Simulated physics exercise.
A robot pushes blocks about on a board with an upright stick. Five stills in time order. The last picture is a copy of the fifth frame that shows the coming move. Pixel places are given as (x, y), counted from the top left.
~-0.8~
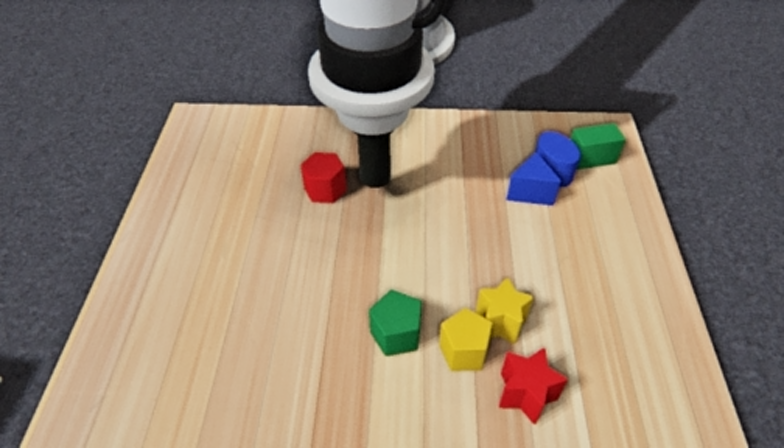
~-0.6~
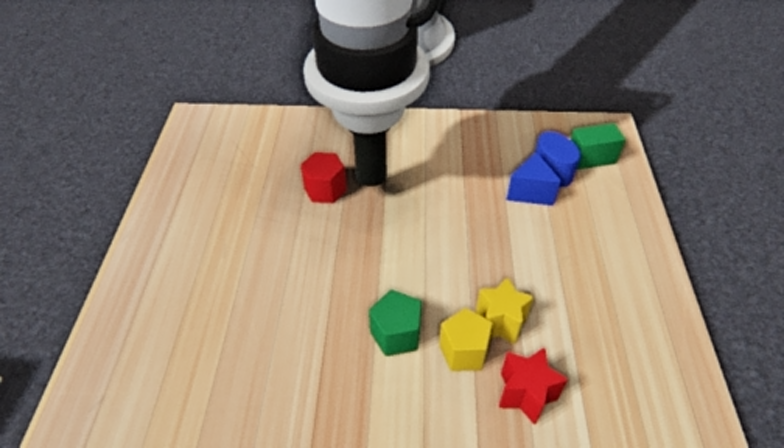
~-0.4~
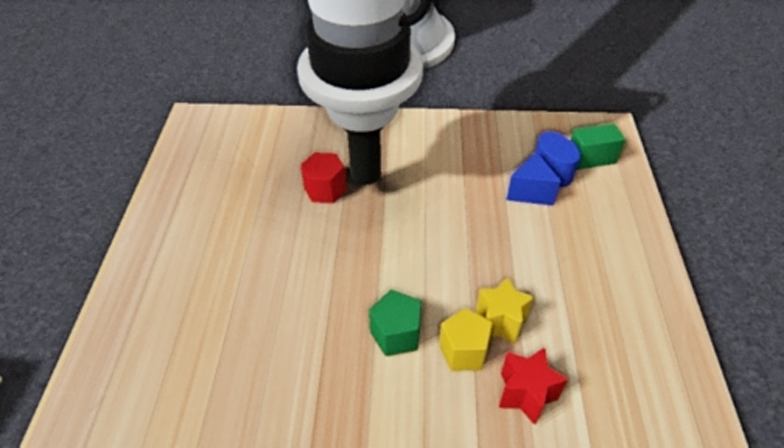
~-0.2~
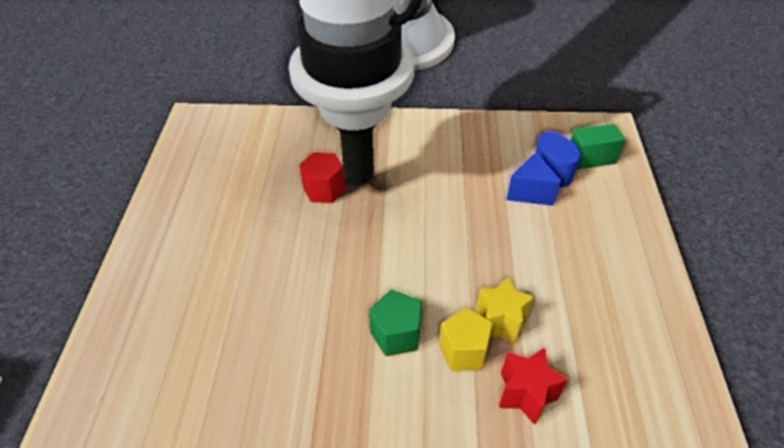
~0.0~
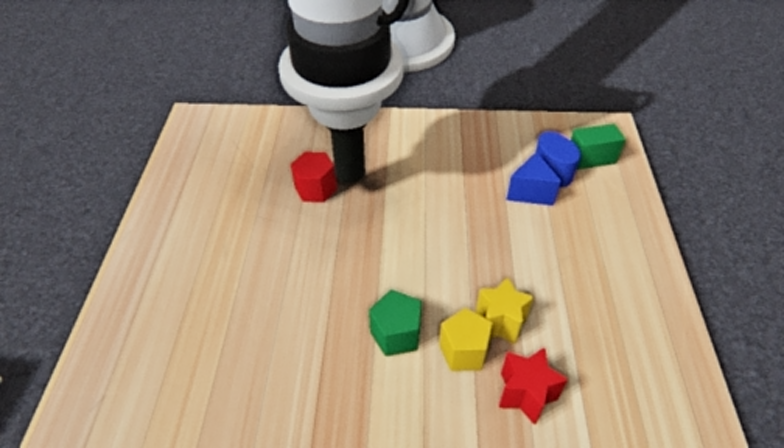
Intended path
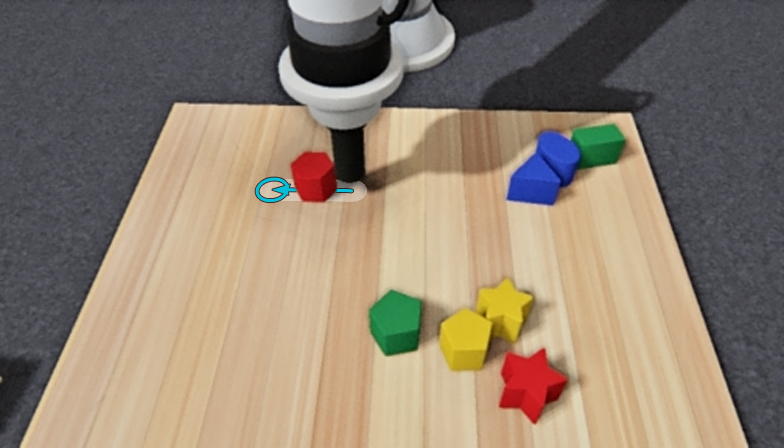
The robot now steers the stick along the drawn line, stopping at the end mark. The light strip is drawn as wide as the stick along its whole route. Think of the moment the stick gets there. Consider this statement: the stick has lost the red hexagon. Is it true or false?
False.
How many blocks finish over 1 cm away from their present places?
One block, no more.
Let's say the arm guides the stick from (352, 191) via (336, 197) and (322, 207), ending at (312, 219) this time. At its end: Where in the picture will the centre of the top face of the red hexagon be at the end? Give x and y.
The middle of its upper face will lie at (288, 169).
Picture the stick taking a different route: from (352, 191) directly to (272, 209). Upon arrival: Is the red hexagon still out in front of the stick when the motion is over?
I believe not.
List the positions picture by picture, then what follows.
The first frame shows stick's lower end (375, 178); red hexagon (322, 165).
The second frame shows stick (372, 176); blocks still.
The third frame shows stick (366, 175); blocks still.
The fourth frame shows stick (359, 173); blocks still.
The fifth frame shows stick (350, 172); red hexagon (312, 164).
Drawn move, from (352, 191) directly to (272, 190).
The first path, step by step. Halfway along, stick (308, 172); red hexagon (270, 162).
At the end, stick (268, 171); red hexagon (232, 159), turned 15° clockwise.
